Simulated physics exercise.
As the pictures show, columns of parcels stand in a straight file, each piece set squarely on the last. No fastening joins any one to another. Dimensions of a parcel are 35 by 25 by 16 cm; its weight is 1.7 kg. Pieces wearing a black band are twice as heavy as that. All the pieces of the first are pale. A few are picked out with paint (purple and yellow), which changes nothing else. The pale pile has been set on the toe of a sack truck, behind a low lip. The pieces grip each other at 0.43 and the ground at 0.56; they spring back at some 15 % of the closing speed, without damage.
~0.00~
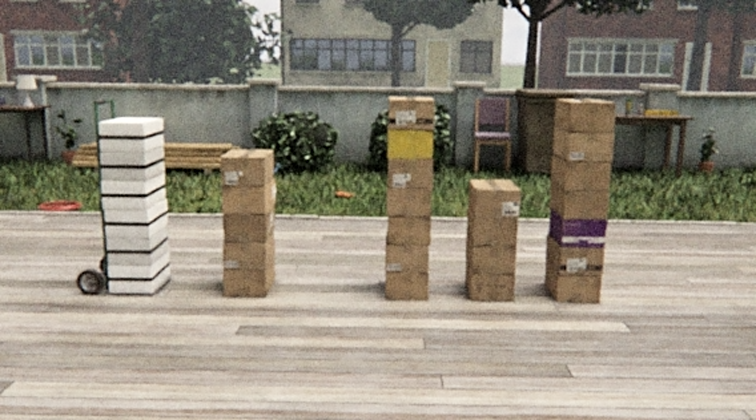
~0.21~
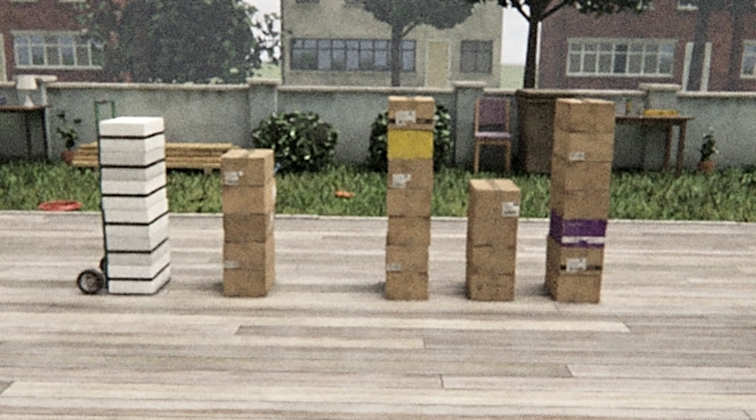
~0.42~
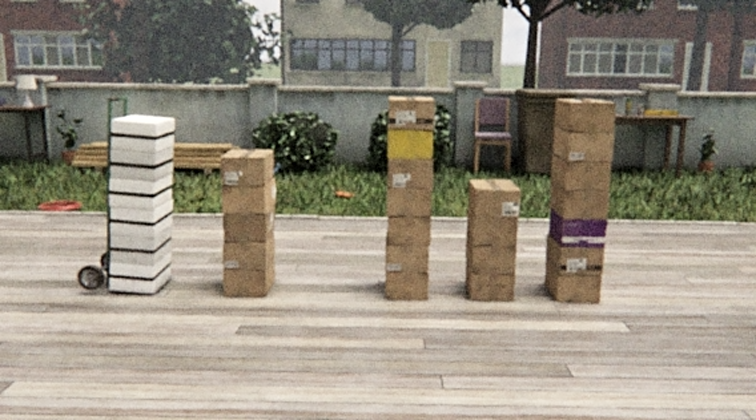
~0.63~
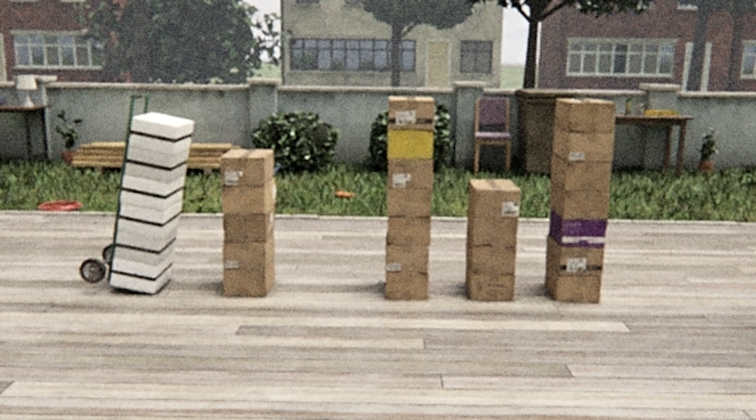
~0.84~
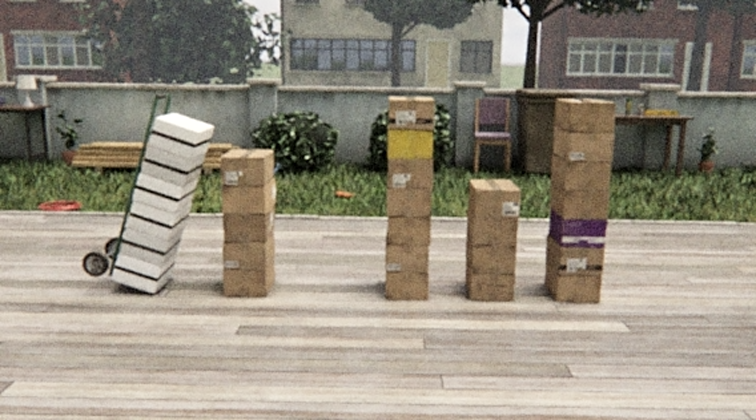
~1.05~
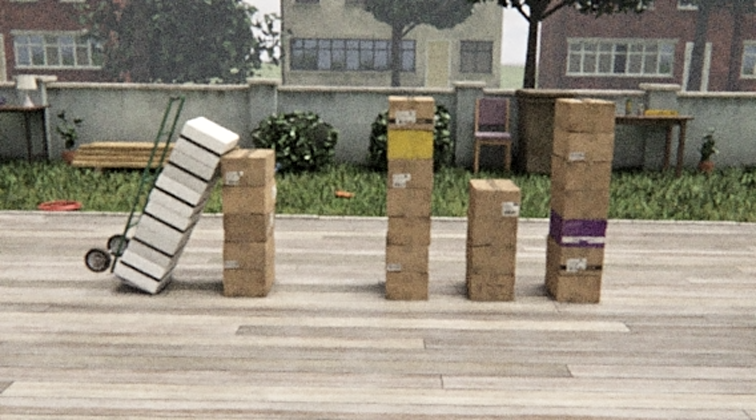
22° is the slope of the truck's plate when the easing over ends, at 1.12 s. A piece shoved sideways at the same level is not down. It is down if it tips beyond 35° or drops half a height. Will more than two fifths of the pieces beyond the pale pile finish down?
No, fewer than two fifths do.
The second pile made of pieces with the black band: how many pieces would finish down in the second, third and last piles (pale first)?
Second 5, third 0, last 0.
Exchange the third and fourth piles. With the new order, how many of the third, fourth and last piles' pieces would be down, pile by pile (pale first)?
Third 0, fourth 0, last 0.
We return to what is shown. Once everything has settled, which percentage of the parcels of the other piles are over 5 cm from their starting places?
Fraction: 45 %.
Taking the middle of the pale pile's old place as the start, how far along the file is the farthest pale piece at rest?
Some 110 centimetres along the file.
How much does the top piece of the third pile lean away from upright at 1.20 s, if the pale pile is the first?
Lean: Near 0° off upright.
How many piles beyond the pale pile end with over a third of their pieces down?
By my count, 1.
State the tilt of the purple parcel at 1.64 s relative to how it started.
It's at some 0 degrees.
After 1.20 s, 4 of the pale pile down; none of the 23 other parcels down, 2 disturbed.
After 1.44 s, 6 of the pale pile down; none of the 23 other parcels down, 5 disturbed.
After 1.64 s, 6 of the pale pile down; 4 of the 23 other parcels down.
After 1.82 s, 6 of the pale pile down; 4 of the 23 other parcels down; yellow parcel 27 mm from its place.
In the end (2.4 s), 6 of the pale pile down; 4 of the 23 other parcels down; yellow parcel 7 cm from its place; purple parcel unmoved. That is 17 per cent. From the last view, middles, yellow parcel near (422, 141), purple parcel near (577, 227).
